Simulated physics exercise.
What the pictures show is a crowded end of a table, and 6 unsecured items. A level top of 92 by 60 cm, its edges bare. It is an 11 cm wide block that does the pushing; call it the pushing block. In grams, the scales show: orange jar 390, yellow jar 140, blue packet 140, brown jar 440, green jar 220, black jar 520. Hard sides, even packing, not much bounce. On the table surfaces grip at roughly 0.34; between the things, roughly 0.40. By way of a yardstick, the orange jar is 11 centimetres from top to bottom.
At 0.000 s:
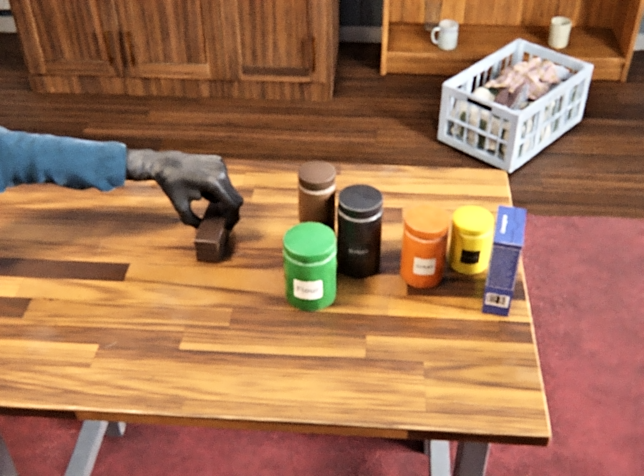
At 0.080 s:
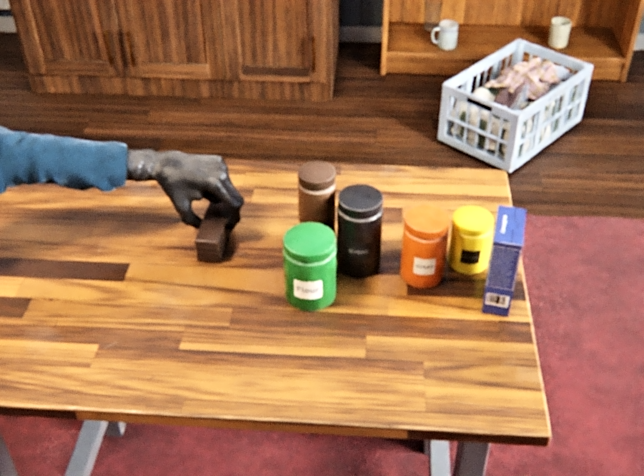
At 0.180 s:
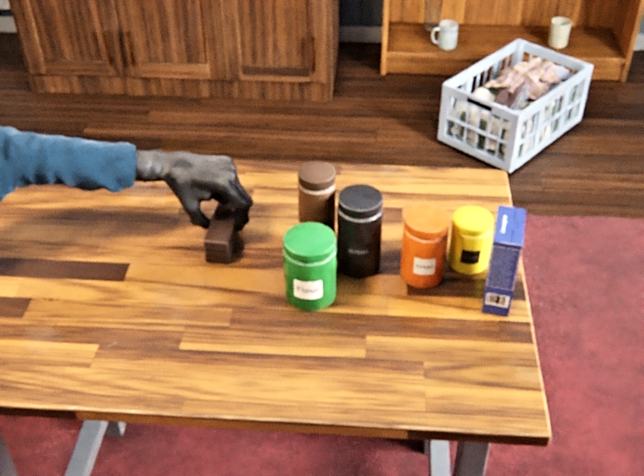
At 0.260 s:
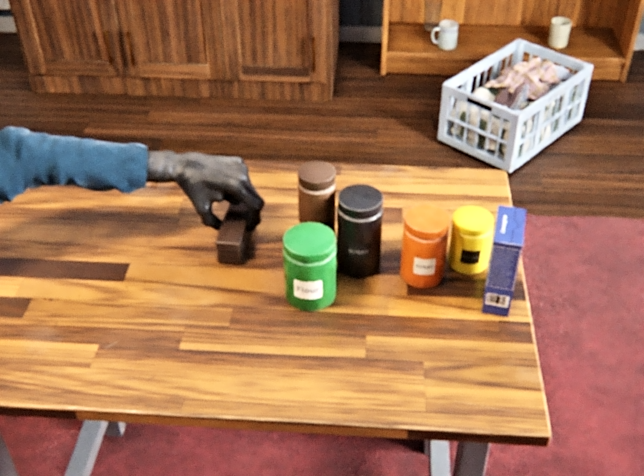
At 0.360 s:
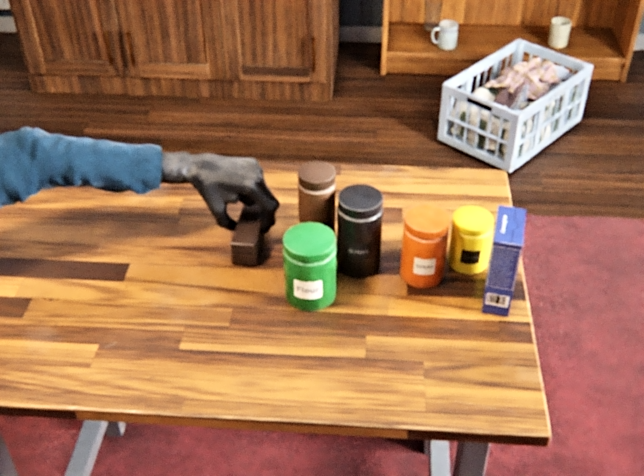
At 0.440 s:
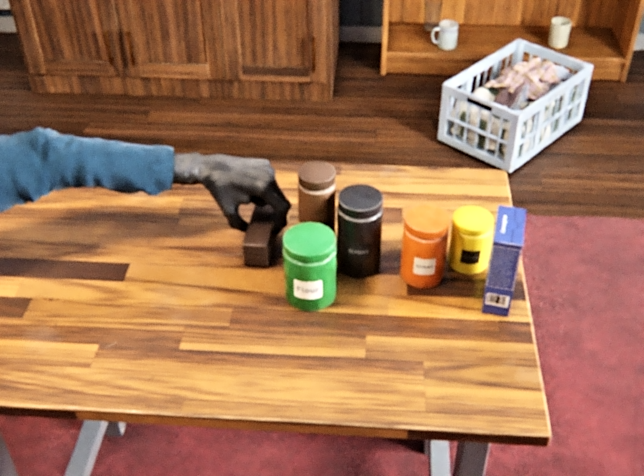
A dark gloved hand slides a small dark block right across the table toward several jars.
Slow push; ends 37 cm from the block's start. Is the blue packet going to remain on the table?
I expect it to be pushed off.
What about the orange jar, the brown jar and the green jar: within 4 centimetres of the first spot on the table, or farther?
Orange jar: Is displaced; brown jar: Is displaced; green jar: Remains in place.
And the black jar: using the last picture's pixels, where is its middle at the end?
Its middle comes to rest around (480, 249).
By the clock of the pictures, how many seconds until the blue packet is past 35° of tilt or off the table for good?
Around 1.5 s on the clock.
After 1.14 s, pusher on by 25 cm; brown jar slid 13 cm; black jar slid 7 cm; orange jar slid 4 cm.
After 1.54 s, pusher on by 34 cm; blue packet now off the table; orange jar slid 13 cm; black jar slid 16 cm.
After 1.94 s, pusher on by 37 cm; orange jar slid 15 cm; black jar slid 19 cm; brown jar slid 25 cm.
By the end (2.2 s), off the table, blue packet; not toppled but over 4 cm from the start, orange jar, yellow jar, brown jar and black jar; green jar in place, give or take 4 cm.
